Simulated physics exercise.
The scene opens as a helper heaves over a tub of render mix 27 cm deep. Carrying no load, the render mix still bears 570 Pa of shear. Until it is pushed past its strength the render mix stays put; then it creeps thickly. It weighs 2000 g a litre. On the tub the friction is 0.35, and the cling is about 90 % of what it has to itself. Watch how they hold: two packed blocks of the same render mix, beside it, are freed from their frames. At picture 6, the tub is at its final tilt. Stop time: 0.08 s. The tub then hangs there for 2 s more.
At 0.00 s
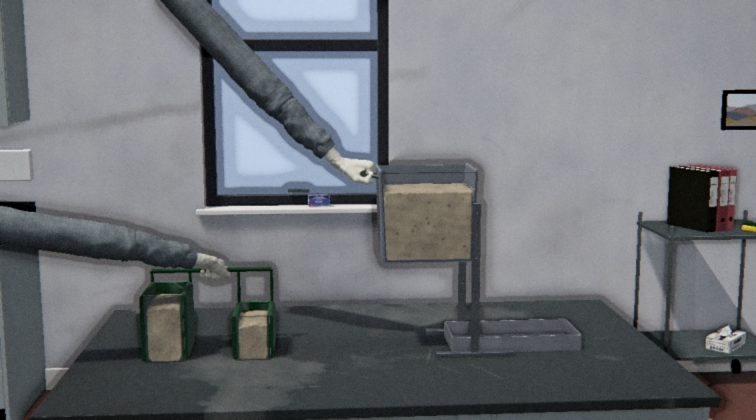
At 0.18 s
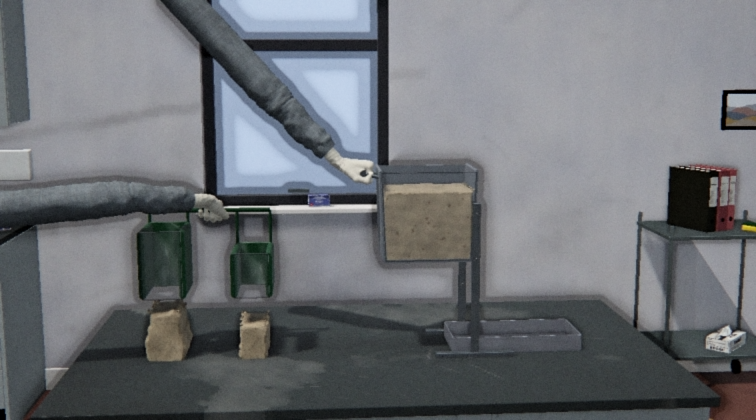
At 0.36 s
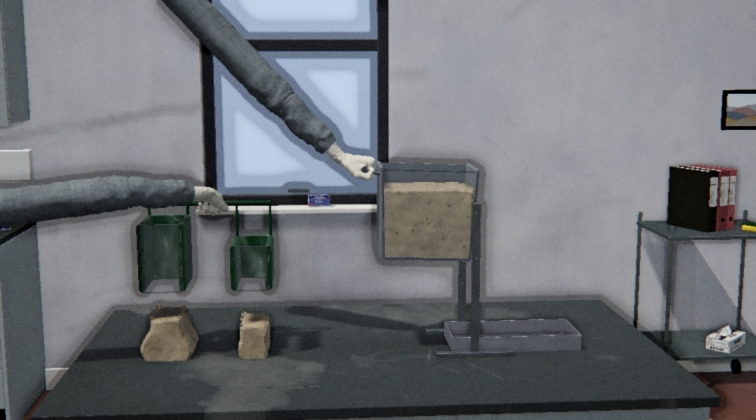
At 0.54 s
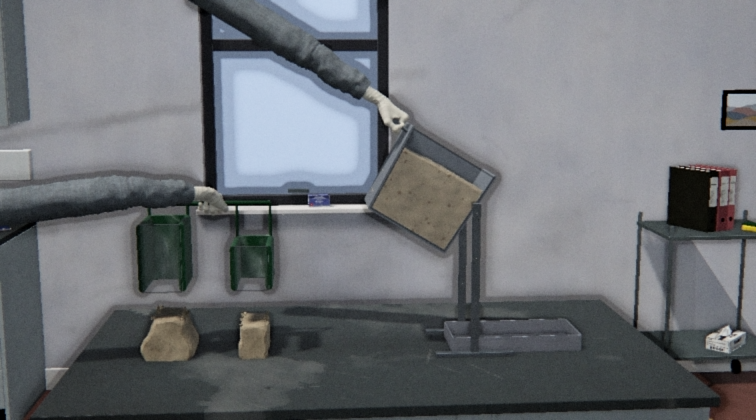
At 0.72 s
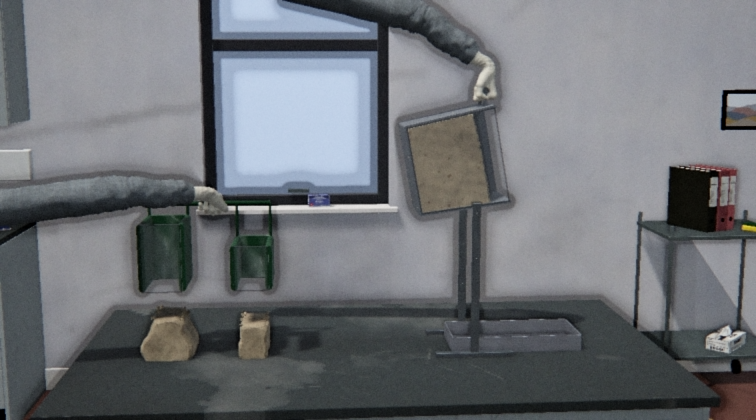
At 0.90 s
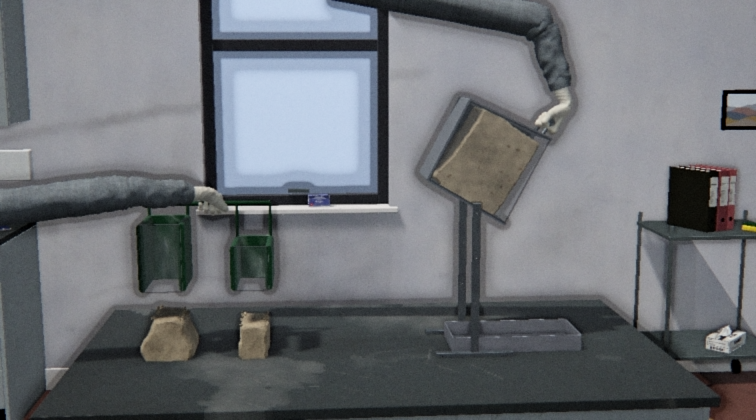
Two green moulds lift away, the left block slumps, then a hand tips the tub rightward.
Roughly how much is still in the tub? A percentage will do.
I would say about 0 percent.
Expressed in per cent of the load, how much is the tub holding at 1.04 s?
Close to 50 in a hundred.
After 1.04 s, the tub is at 118 degrees and holds 49 %.
After 1.21 s, the tub is at 118 degrees and holds 11 %.
After 1.38 s, the tub is at 118 degrees and holds 0 %.
After 1.55 s, the tub is at 118 degrees and holds 0 %.
After 2.90 s, at the end, the tub is at 118 degrees and holds 0 %.
